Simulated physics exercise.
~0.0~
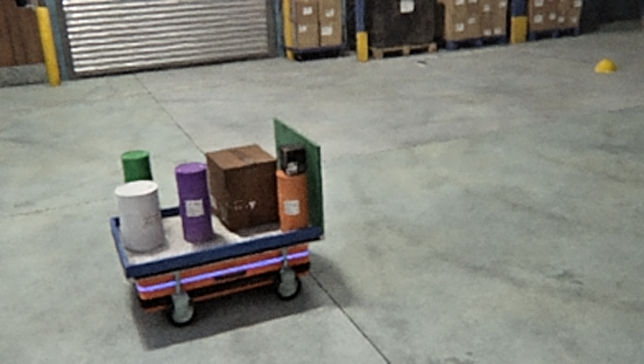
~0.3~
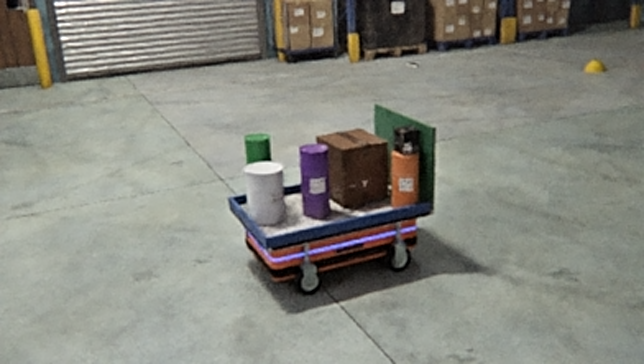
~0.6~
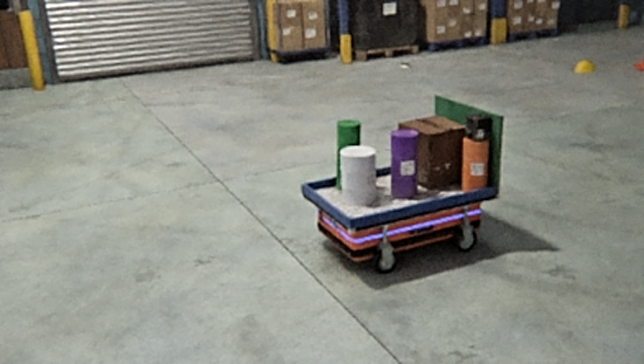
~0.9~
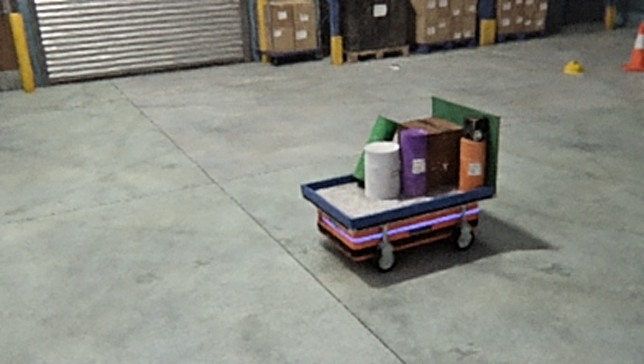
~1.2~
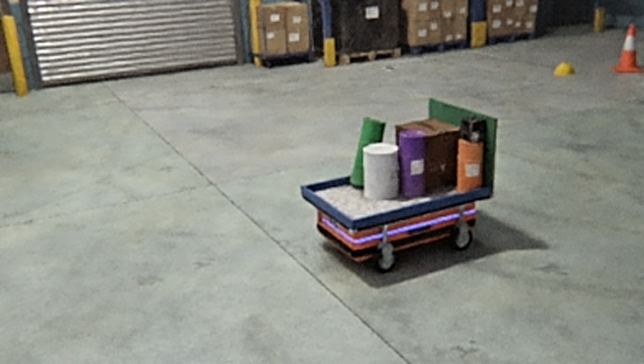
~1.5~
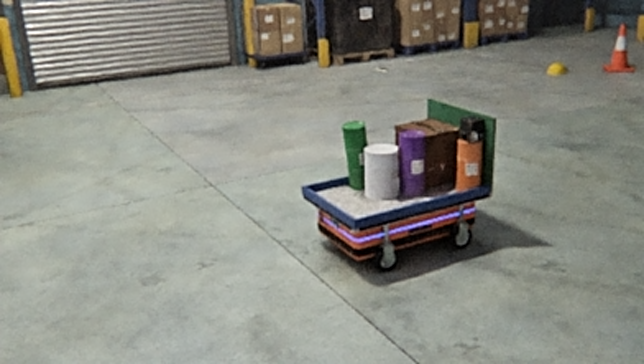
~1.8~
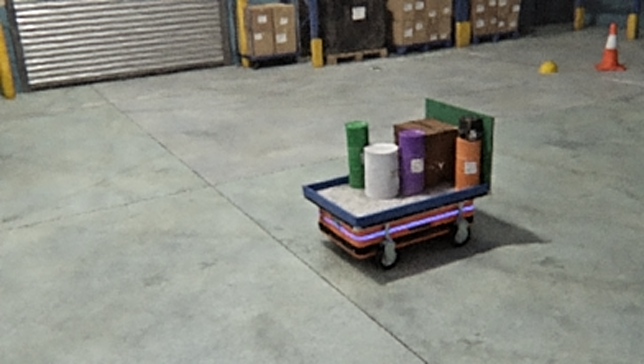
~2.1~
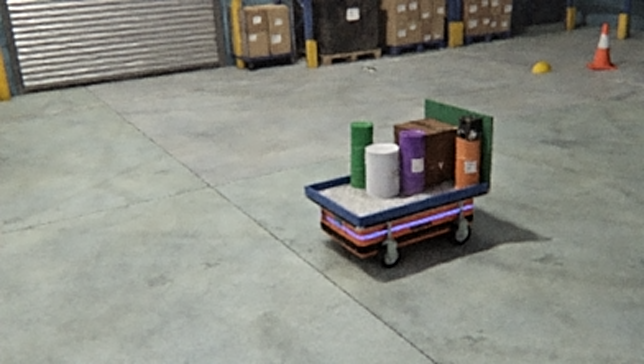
At first, a low cart with a blue-edged deck and a green board at its right end rolls rightward across a warehouse floor. It carries green, white, purple and orange canisters, a brown box and a small black item near the board. The cart then comes to a stop, and the white and purple canisters shift right toward the box while staying upright. The green canister tips to the right, then rocks back upright. In the end, the cart stands still with everything aboard, and all the canisters are standing.
